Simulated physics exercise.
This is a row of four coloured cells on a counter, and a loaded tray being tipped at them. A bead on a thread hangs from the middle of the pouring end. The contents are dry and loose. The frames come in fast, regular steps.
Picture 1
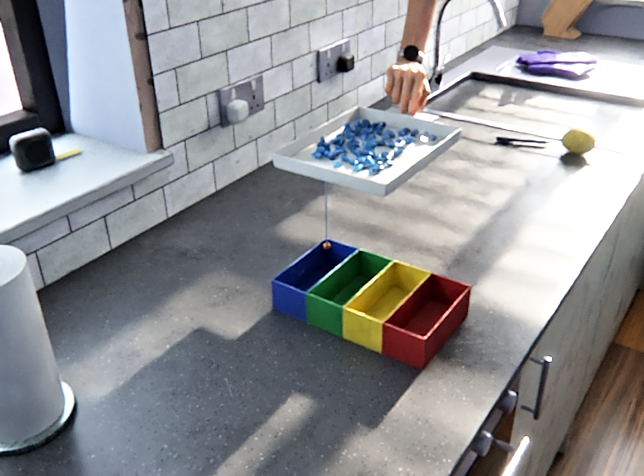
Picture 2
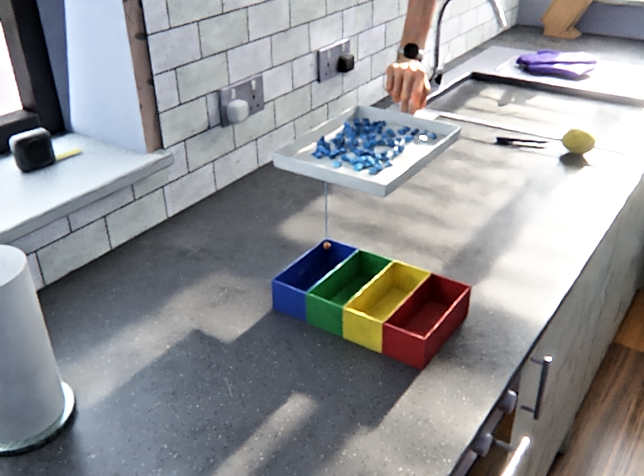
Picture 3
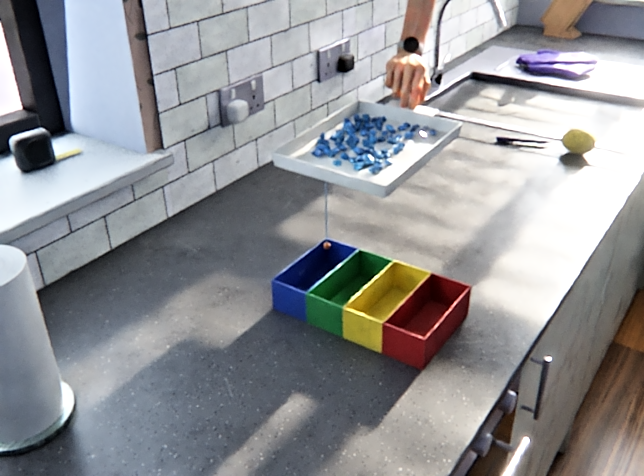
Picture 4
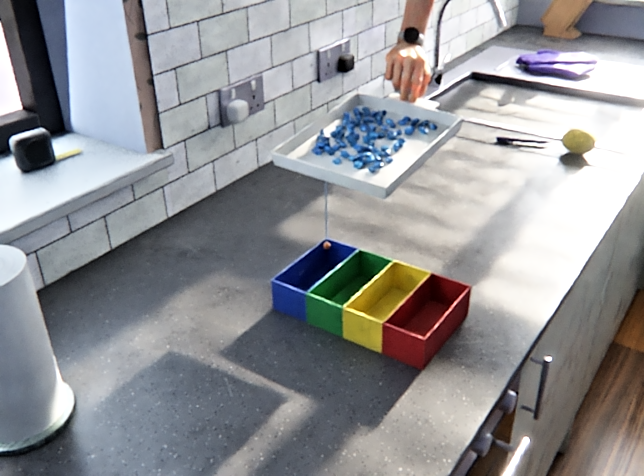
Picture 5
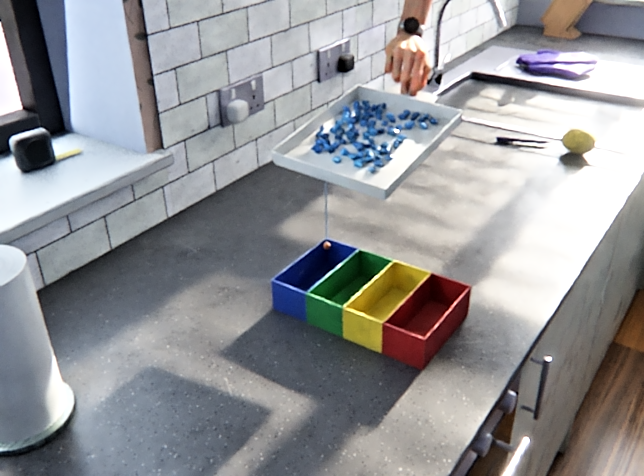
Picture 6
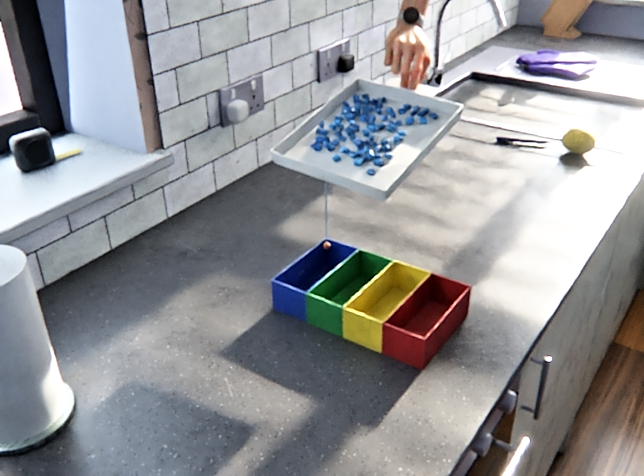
In the video, a hand holds a white tray of loose blue stones above a row of blue, green, yellow and red cells on a grey counter, then gradually raises the far side, tilting the tray slightly.
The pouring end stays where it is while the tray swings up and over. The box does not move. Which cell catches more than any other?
Most goes to the green cell.
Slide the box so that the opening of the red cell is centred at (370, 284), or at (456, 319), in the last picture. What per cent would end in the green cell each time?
In turn 10 and 50 in a hundred.
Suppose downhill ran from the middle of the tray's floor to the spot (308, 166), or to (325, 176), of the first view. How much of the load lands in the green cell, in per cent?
First some 0, then 10 per cent.
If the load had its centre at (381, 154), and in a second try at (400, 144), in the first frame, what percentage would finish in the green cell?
First some 60, then 60 per cent.
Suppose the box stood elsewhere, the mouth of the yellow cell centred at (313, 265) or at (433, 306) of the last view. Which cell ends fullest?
First the cell in red, then the blue one.
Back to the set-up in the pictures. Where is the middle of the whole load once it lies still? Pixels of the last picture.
Close to (351, 305).
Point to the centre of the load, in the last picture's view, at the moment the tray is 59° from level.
Close to (353, 179).
Soon, tray tipped steeply; most on the tray; a small part falling or outside the box.
A while on, tray tipped right over; about half on the tray; a small part in the yellow cell; a small part in the green cell; a stray few in the blue cell; a small part falling or outside the box.
Towards the end, tray tipped past a quarter turn; about half in the green cell; about a quarter in the yellow cell; about a quarter in the blue cell; a stray few falling or outside the box.
Finally, tray tipped past a quarter turn; about half in the green cell; about a quarter in the yellow cell; about a quarter in the blue cell; none in the red cell; a stray few outside the box.
